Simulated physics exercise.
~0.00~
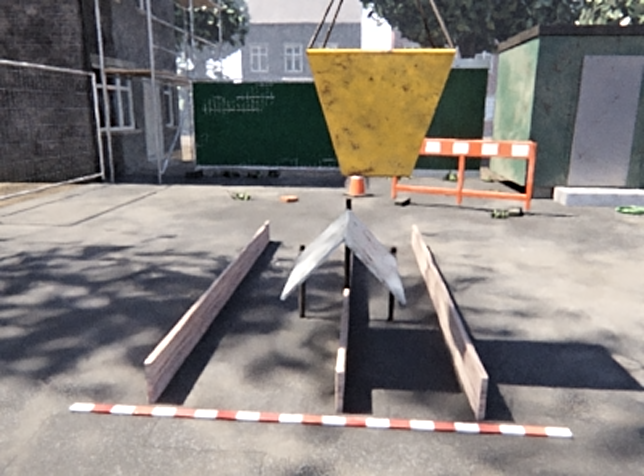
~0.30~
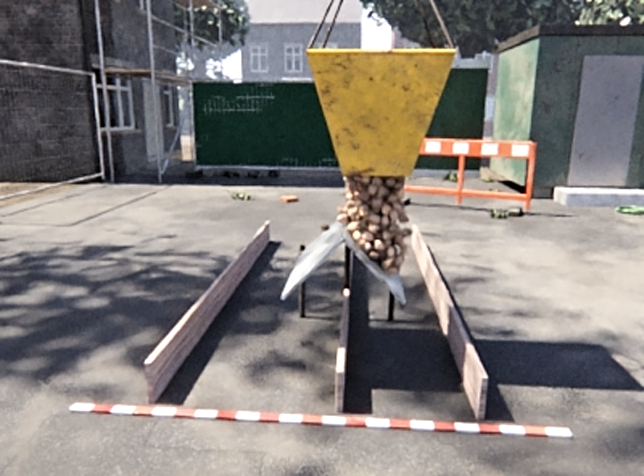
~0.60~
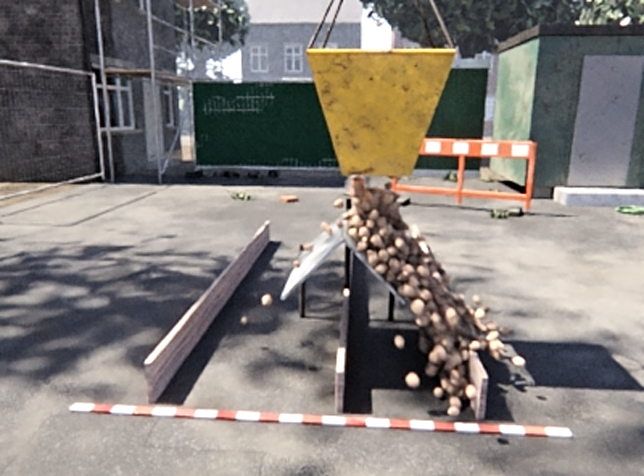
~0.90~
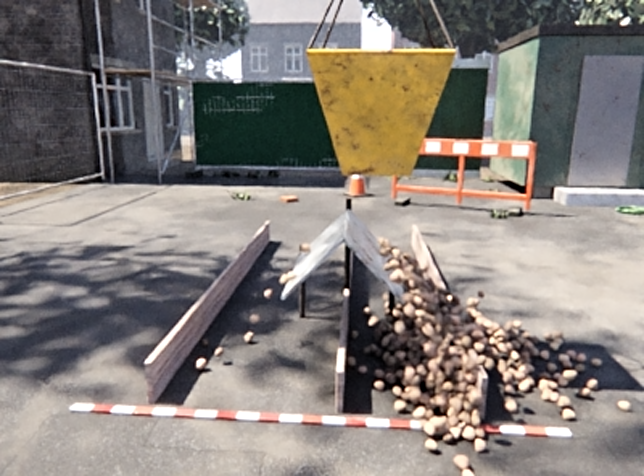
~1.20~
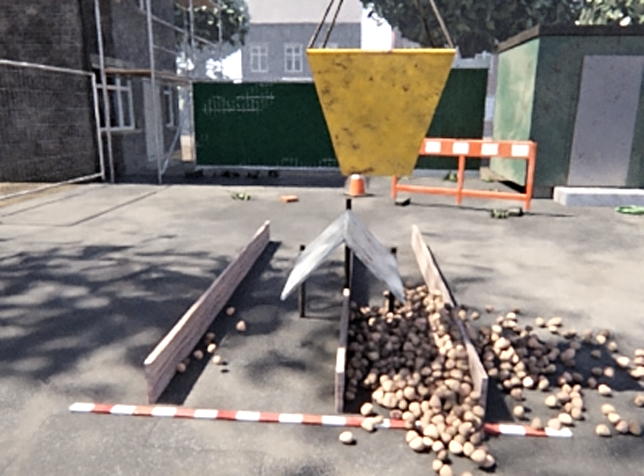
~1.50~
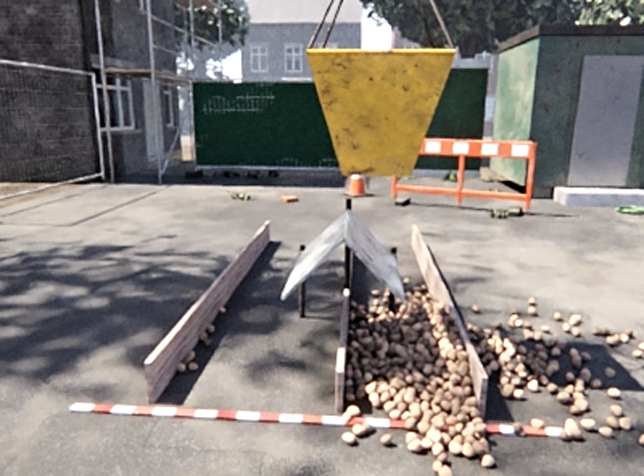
Smooth brown stones wait out of sight in a yellow hopper hung above a paved yard, viewed from the front and slightly above, with a green fence, an orange barrier and a green shed behind. Below it stand a grey peaked steel slope, wooden planks marking two bays, and a red and white strip in front. The stones pour onto the peak and stream mostly down its right side. They pile into the right bay, some spilling over the right plank and past the strip. They settle there, with only a few in the left bay.
